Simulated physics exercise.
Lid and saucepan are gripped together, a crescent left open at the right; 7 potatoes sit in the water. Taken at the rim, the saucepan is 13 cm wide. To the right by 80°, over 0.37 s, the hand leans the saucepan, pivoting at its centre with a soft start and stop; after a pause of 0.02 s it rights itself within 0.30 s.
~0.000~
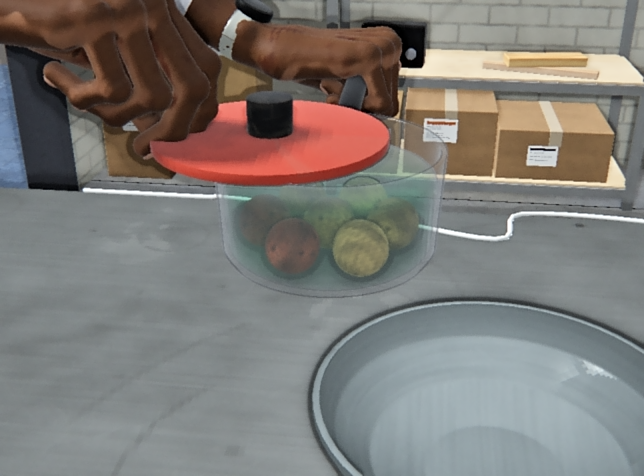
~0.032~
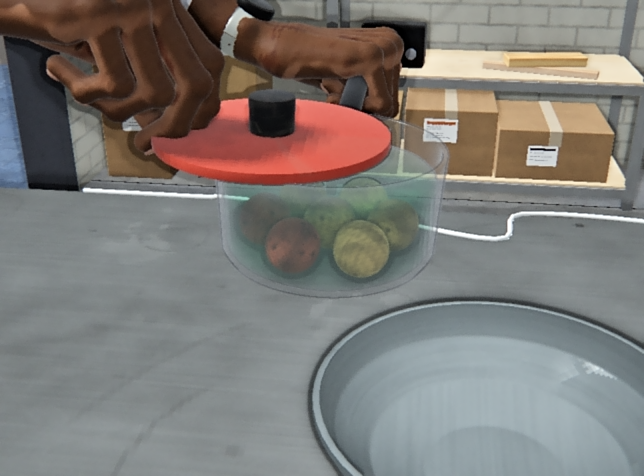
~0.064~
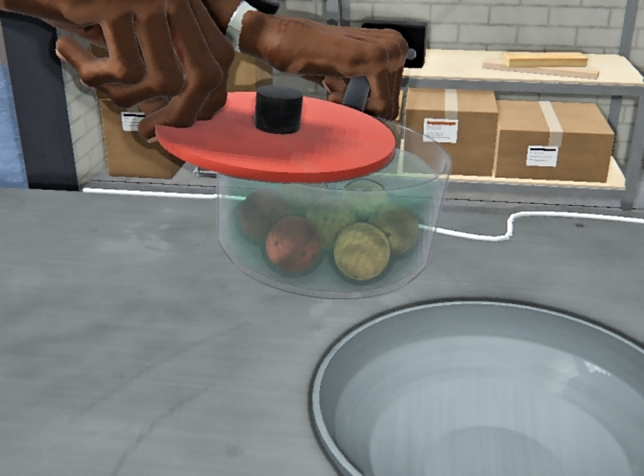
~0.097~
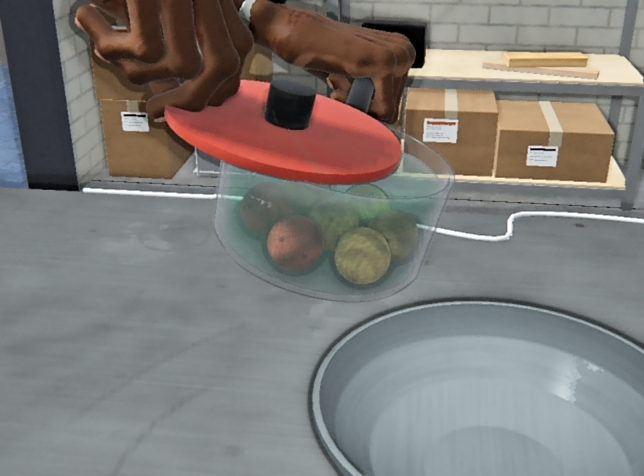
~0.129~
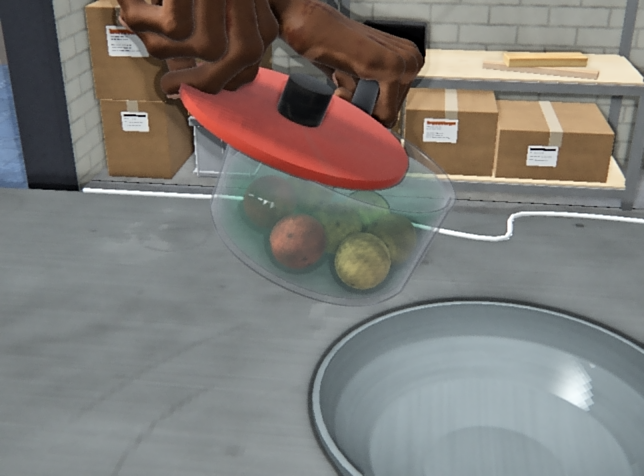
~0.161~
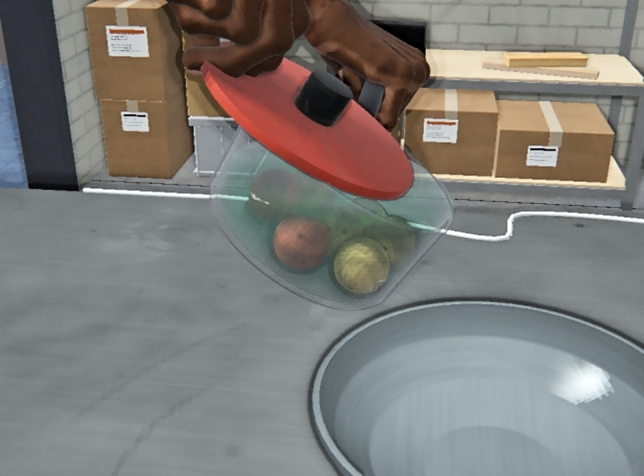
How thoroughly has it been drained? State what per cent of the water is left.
About 32 per cent is left.
Then, 0.29 s in, the tilt is 72° and 68 per cent of the water is still in the saucepan.
Then, 0.39 s in, the tilt is 80° and 45 per cent of the water is still in the saucepan.
Then, 0.49 s in, the tilt is 60° and 34 per cent of the water is still in the saucepan.
Then, 0.60 s in, the tilt is 16° and 32 per cent of the water is still in the saucepan.
Finally, 32 per cent of the water is still in the saucepan.
